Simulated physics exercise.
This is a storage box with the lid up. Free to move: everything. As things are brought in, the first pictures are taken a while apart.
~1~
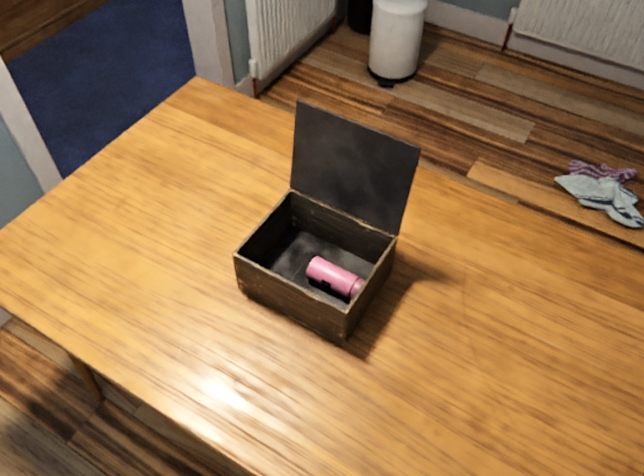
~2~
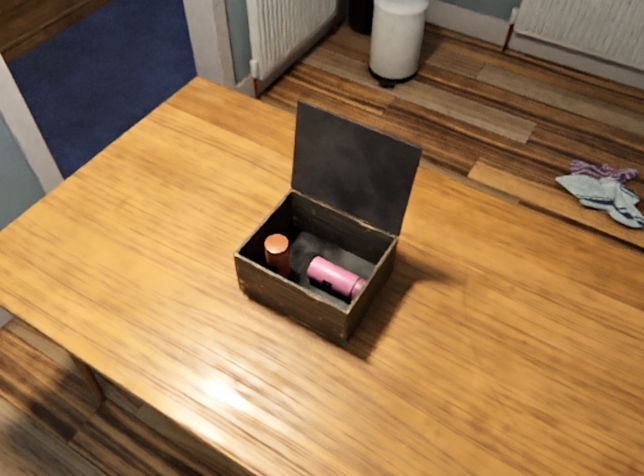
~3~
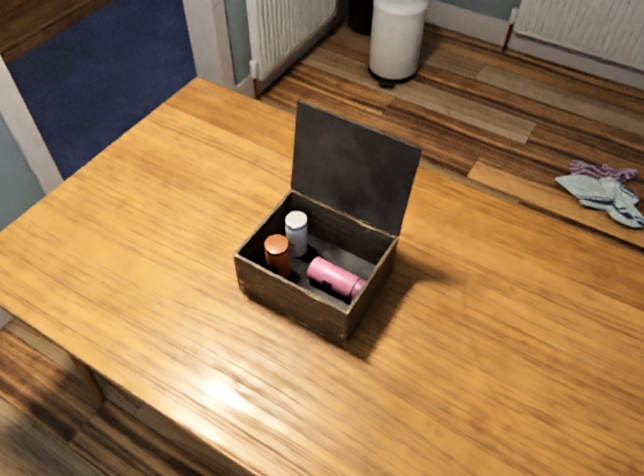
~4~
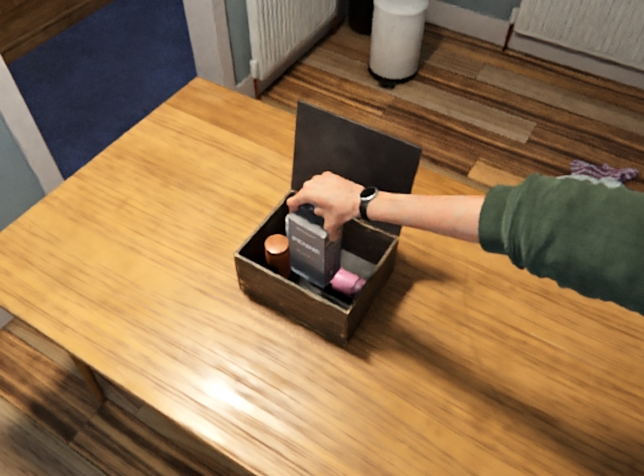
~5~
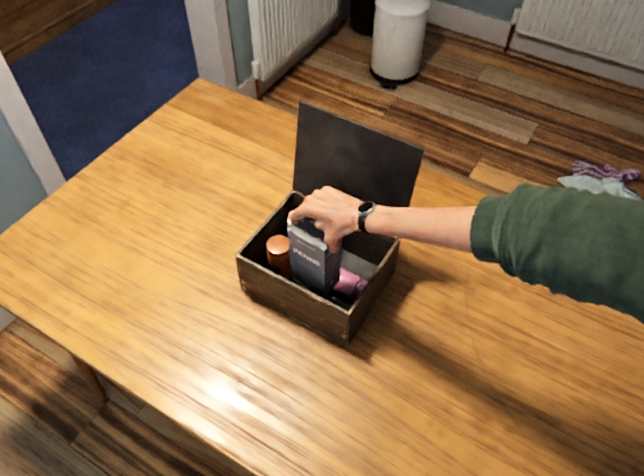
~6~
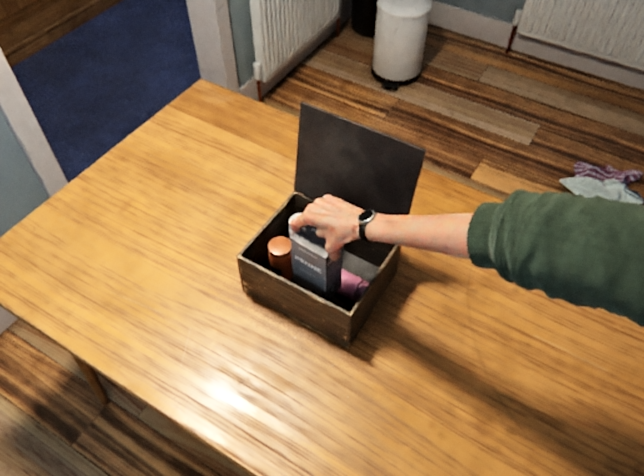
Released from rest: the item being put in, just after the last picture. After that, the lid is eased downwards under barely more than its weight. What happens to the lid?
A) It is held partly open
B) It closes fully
The answer is A.
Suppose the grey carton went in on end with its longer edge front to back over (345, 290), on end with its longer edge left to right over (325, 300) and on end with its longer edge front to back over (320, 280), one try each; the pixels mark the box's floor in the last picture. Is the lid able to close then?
First try: It gets propped open; second try: It gets propped open; third try: It gets propped open.
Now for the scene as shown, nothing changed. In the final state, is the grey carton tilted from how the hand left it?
Simply put, it remains unturned.
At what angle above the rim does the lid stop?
About 18°.
Then, 0.40 s later than the last frame, grey carton moved about its own width near (312, 281).
Then, 1.30 s later than the last frame, lid 79° above the rim; grey carton moved about its own width near (312, 281); pink shaker moved a little.
Then, 1.70 s later than the last frame, lid 49° above the rim; grey carton moved about its own width near (312, 281); pink shaker moved a little.
Then, 1.90 s later than the last frame, lid 29° above the rim; grey carton moved about its own width near (312, 281); pink shaker moved about its own width.
When it is over, lid 18° above the rim; moved from the start, grey carton; the other 3 as before. End places, in pixels of the last picture, grey carton near (312, 281).
